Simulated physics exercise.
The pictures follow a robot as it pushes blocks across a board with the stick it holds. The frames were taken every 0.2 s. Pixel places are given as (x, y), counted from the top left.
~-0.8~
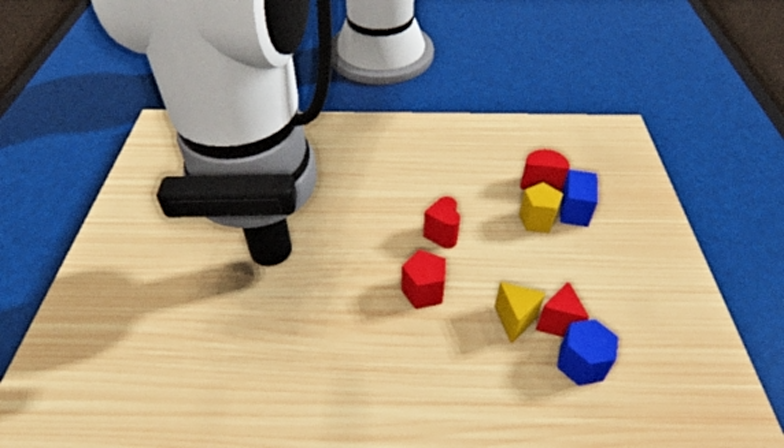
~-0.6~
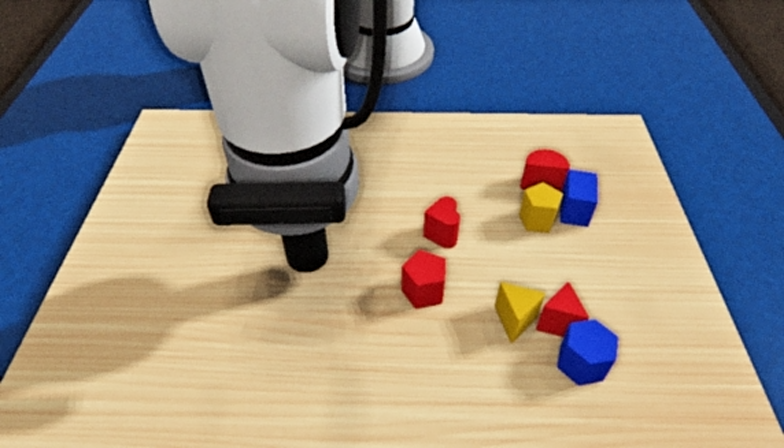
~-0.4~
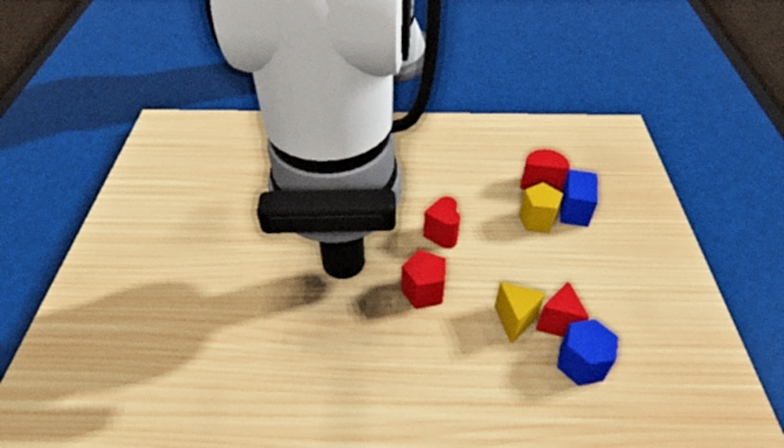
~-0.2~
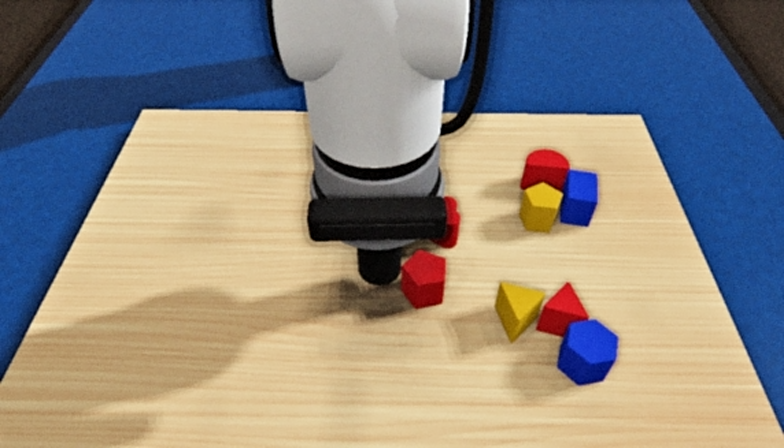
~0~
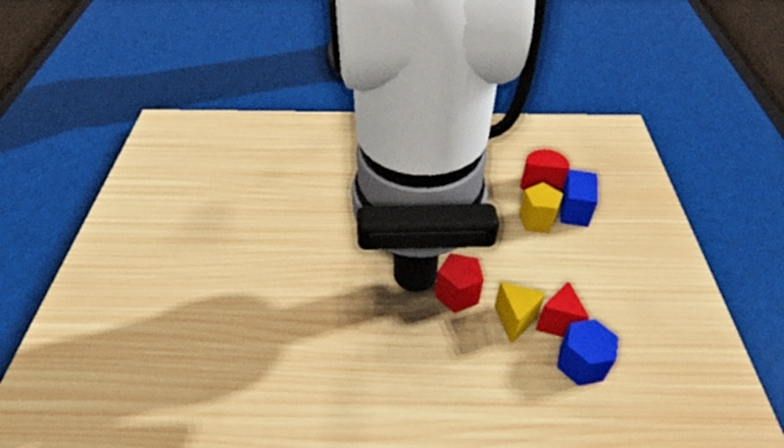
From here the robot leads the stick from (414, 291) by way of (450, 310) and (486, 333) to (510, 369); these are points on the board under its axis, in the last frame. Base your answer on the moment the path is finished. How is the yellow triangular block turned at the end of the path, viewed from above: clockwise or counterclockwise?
Rotates clockwise.
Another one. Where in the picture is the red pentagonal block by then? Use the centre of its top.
The top centre is at (503, 273).
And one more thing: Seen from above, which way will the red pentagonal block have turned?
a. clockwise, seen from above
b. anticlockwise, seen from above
b (anticlockwise, seen from above)
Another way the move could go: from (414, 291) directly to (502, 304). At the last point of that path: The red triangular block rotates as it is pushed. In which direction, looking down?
From above, it turns counterclockwise.
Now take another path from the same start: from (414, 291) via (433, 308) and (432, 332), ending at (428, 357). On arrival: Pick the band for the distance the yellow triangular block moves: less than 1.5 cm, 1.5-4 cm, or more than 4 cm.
The yellow triangular block moves under 1.5 cm.
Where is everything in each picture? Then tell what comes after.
In the first picture, stick tip (271, 251); block tops, red pentagonal block (426, 267); yellow triangular block (521, 297); red triangular block (567, 301); blue hexagon (593, 340).
In the second picture, stick (308, 257); blocks unchanged.
In the third picture, stick (344, 263); blocks unchanged.
In the fourth picture, stick (380, 269); blocks unchanged.
In the fifth picture, stick (415, 275); red pentagonal block (461, 270); yellow triangular block (521, 297); red triangular block (567, 301); blue hexagon (593, 340).
What follows on the original path. One third of the way, stick (453, 295); red pentagonal block (492, 273), turned 55° anticlockwise; yellow triangular block (526, 296), turned 25° clockwise.
Two thirds of the way, stick (490, 318); red pentagonal block (503, 273), turned 85° anticlockwise; yellow triangular block (535, 293), turned 55° clockwise; red triangular block (574, 306), turned 20° anticlockwise.
At the end, stick (515, 354); red pentagonal block (503, 273), turned 85° anticlockwise; yellow triangular block (535, 293), turned 55° clockwise; red triangular block (574, 306), turned 20° anticlockwise; blue hexagon in place.
